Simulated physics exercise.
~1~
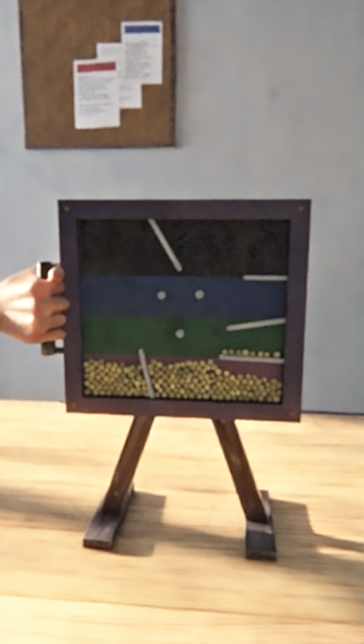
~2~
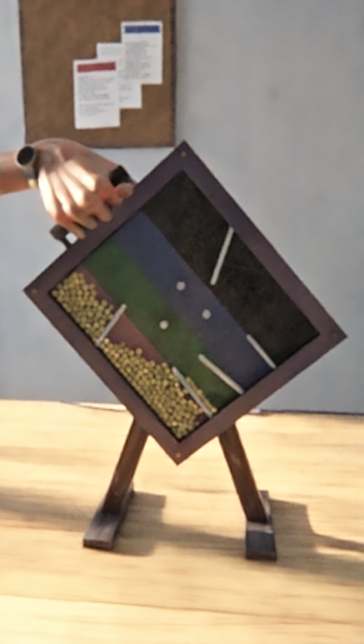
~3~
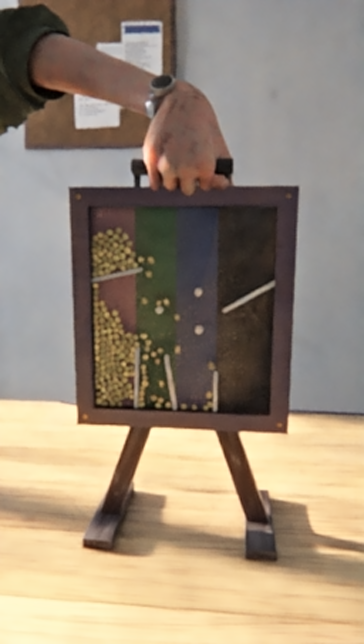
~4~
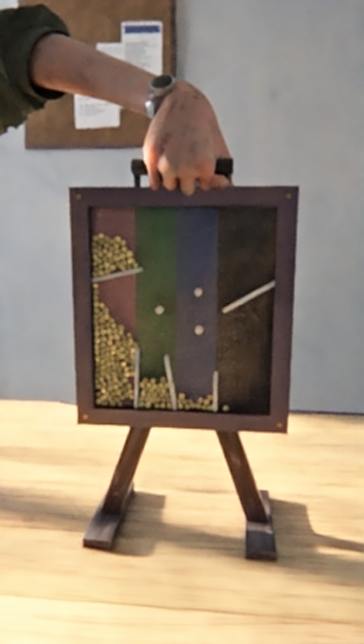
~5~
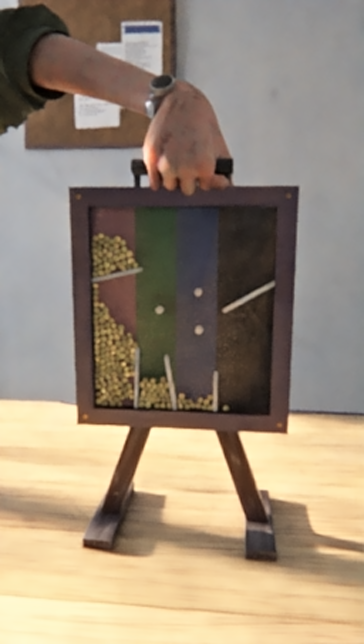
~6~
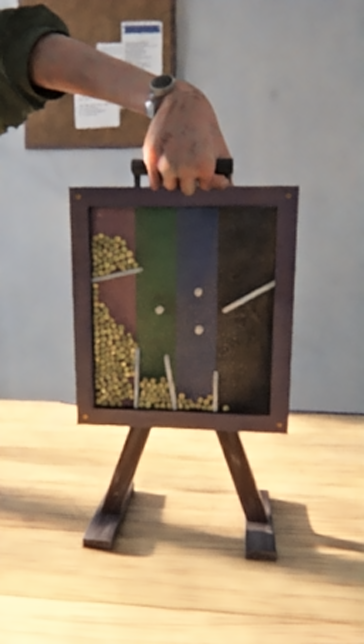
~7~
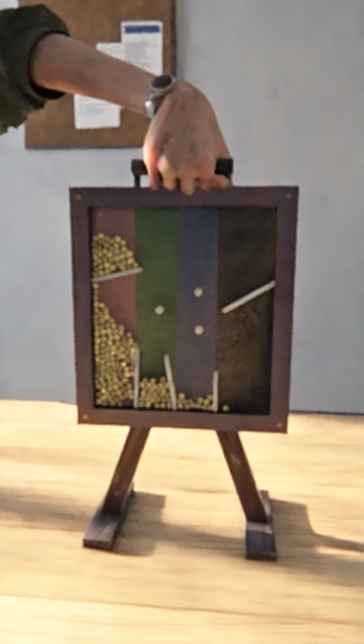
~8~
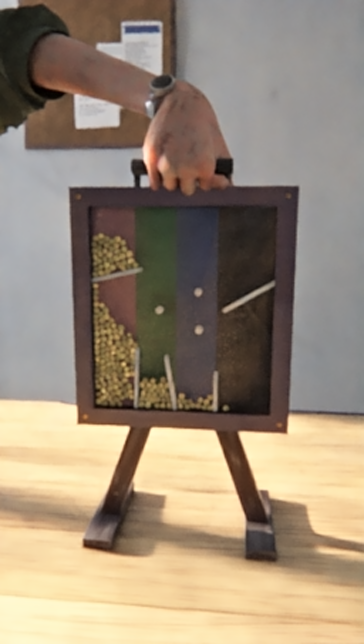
A hand turns the framed box clockwise onto its side, and the beans settle mostly in pink.
